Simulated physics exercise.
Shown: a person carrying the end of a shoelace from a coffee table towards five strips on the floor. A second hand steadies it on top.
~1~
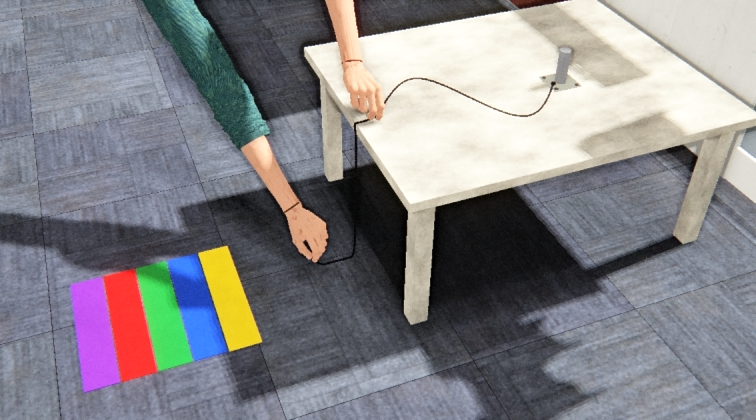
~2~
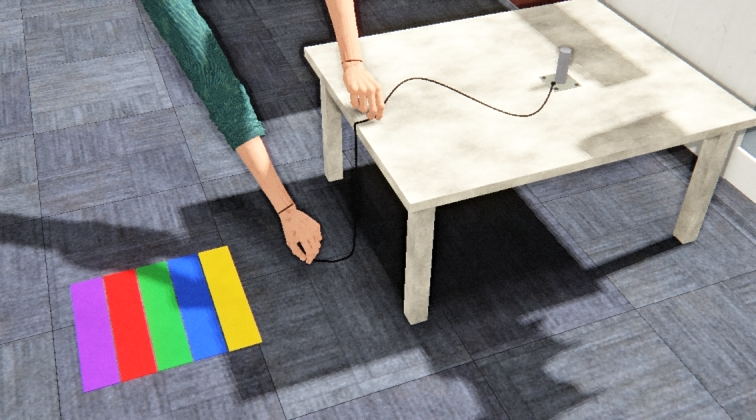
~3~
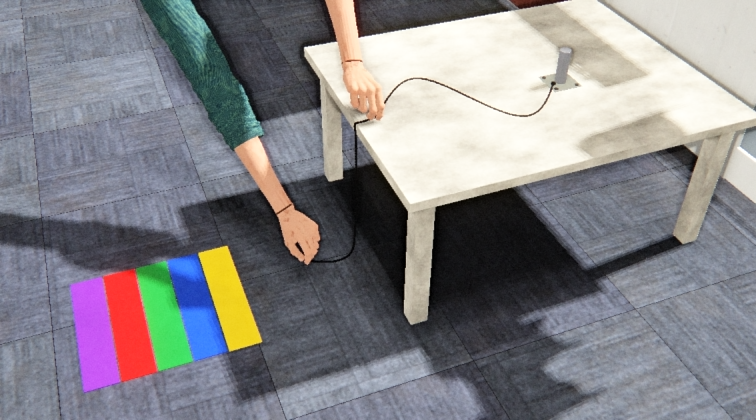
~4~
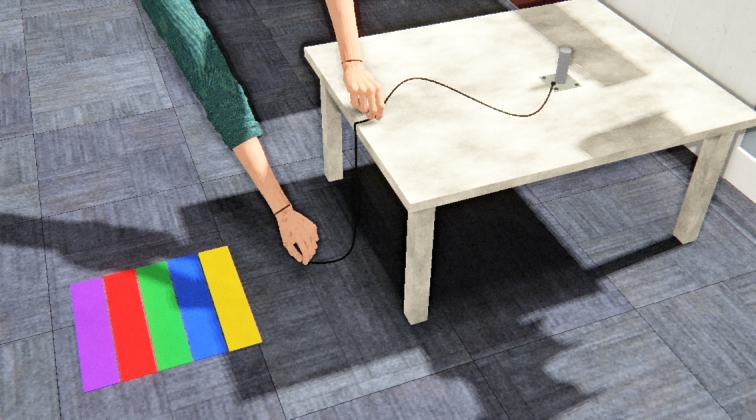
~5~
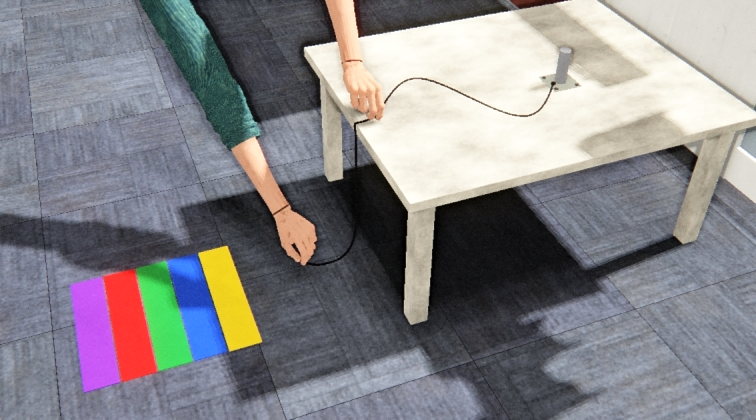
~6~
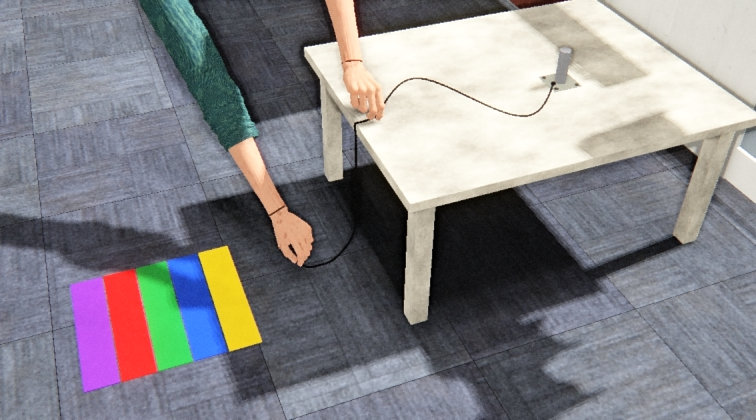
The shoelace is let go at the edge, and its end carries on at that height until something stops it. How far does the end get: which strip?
As far as the purple strip.
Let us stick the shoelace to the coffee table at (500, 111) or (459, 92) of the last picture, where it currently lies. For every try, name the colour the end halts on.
Red; green.
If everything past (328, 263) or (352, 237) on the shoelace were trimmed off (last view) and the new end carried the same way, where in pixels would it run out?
(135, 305) and (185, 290).
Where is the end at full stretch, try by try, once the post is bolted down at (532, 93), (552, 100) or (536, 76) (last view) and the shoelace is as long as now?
Roughly (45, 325), (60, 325) and (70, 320), try by try.
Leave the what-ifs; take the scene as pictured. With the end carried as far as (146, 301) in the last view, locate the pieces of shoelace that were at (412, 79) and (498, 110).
(367, 115) and (473, 108), approximately.
A little later, end near (146, 301); over green.
Next, end near (110, 310); over red.
When it is tight, end near (90, 316); over purple. It halts on the purple strip.
